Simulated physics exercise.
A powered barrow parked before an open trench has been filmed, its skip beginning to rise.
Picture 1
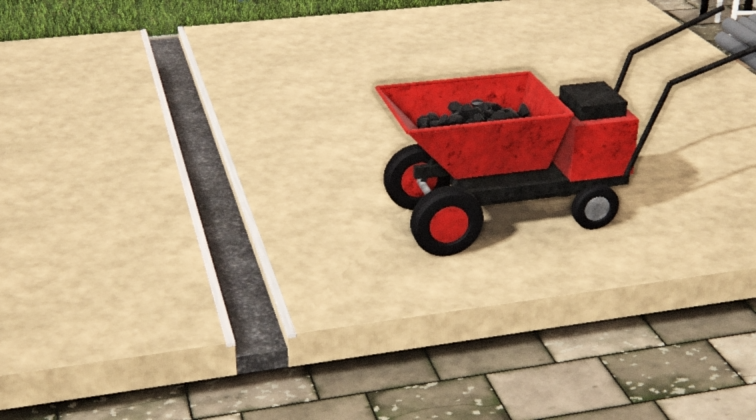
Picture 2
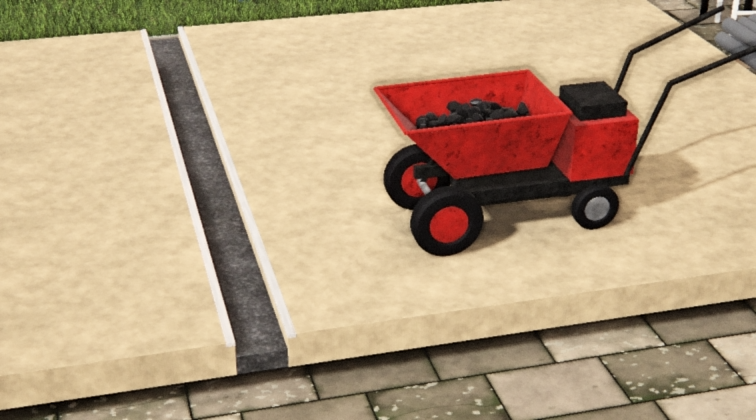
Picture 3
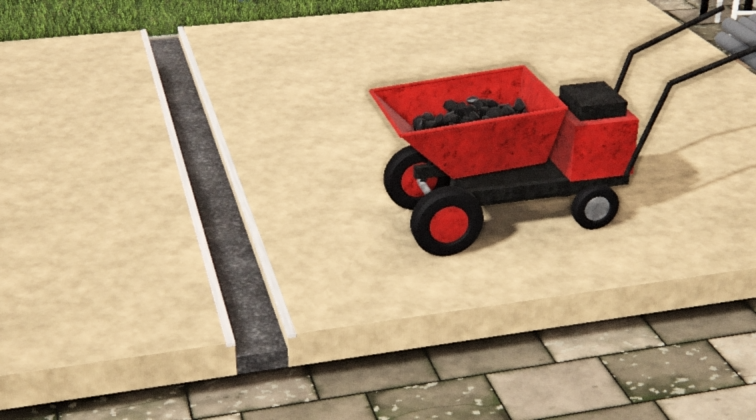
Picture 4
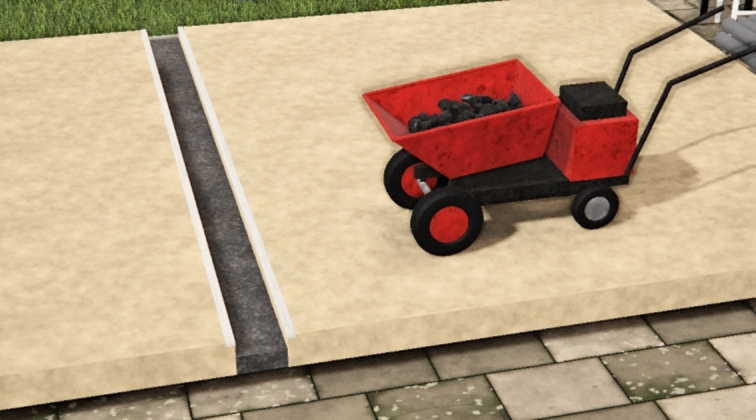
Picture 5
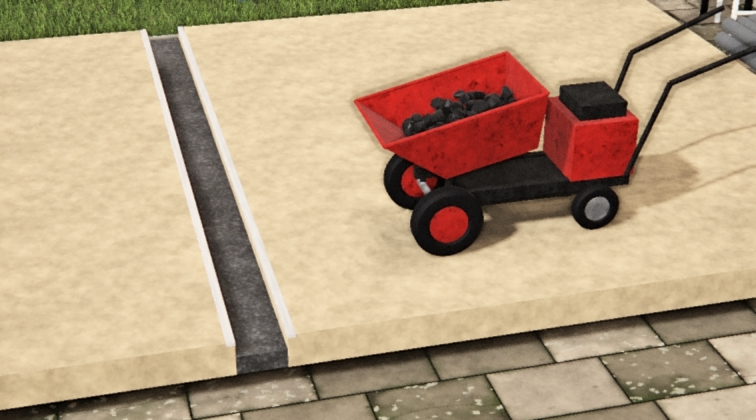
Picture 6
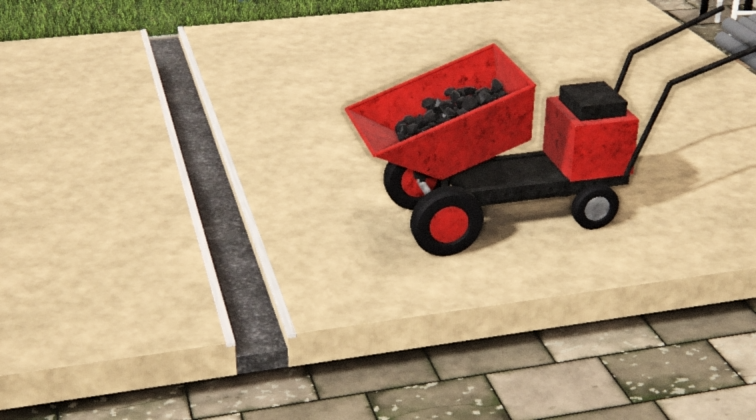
A red skip holding dark lumps sits level on a small wheeled barrow with black handles, seen from slightly above on a pale slab edged by grass and paving. To its left, a narrow dark trench with white-lined edges crosses the slab. The skip tilts gradually leftward, its rear rising and front lip lowering, while the barrow's wheels and the camera stay still.
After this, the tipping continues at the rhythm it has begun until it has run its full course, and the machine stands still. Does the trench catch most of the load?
A minority.
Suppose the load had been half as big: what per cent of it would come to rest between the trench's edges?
10 per cent or thereabouts.
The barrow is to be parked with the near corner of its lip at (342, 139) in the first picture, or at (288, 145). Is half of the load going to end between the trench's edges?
The first place leaves the greater portion between the edges, the second place the lesser portion.
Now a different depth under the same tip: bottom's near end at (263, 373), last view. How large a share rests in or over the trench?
10 %.
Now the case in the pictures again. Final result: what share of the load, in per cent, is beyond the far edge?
0 %.
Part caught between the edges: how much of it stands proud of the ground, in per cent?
5 %, roughly.
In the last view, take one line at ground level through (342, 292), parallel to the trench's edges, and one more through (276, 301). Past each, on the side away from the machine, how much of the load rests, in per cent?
About 70 and 20 %.
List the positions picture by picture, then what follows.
In the first picture, lip of the skip near (408, 132), level; top of the load near (495, 127), lumps of coal; first edge of the trench near (280, 299); far edge near (221, 307), the trench under half as wide as the skip, and shallow for its width.
In the second picture, lip of the skip near (406, 133), level; top of the load near (494, 126).
In the third picture, lip of the skip near (401, 136), tipped barely; top of the load near (491, 123).
In the fourth picture, lip of the skip near (394, 140), tipped a little; top of the load near (486, 120).
In the fifth picture, lip of the skip near (385, 147), tipped a little; top of the load near (495, 116).
In the sixth picture, lip of the skip near (375, 156), tipped clearly; top of the load near (492, 107); first edge of the trench near (280, 299); far edge near (221, 307).
Shortly afterwards, skip tipped steeply; the whole lot in the skip.
Next, skip tipped steeply; the bulk in the skip; a little short of the trench.
Some moments later, skip tipped right over; near a quarter in the skip; near half short of the trench; a little in or heaped over the trench.
In the end, skip tipped right over; near a quarter in the skip; near half short of the trench; near a quarter in or heaped over the trench; none at all beyond it.
